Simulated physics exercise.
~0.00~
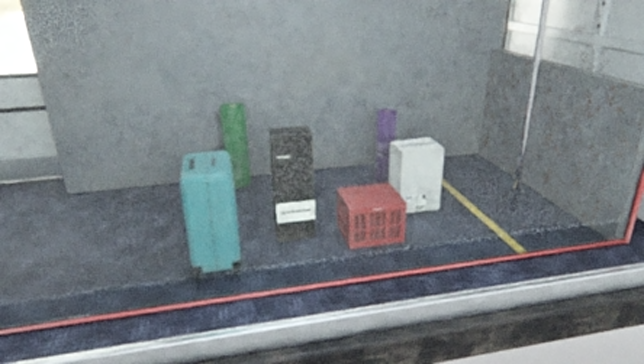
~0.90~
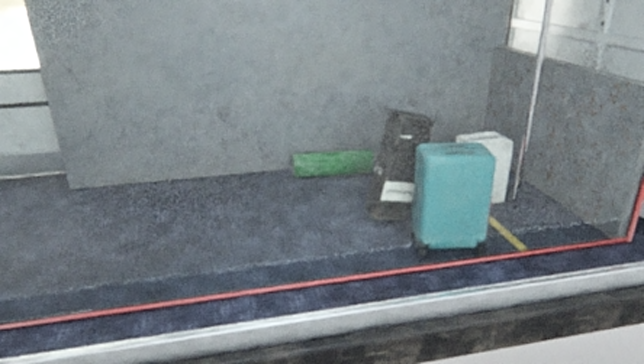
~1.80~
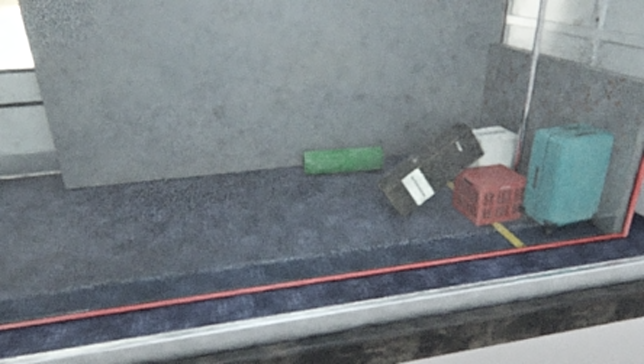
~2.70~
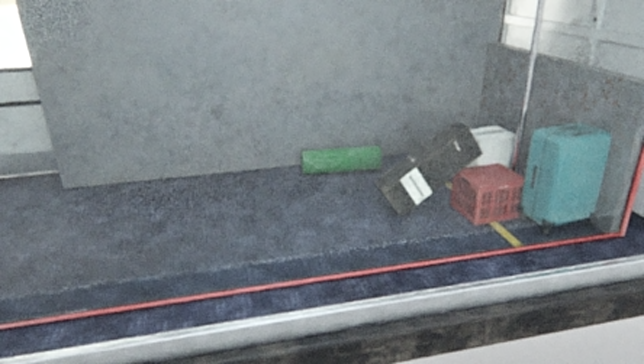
Teal wheeled case rolling right across a bay as the other items shift and topple, ending upright beyond the yellow line.
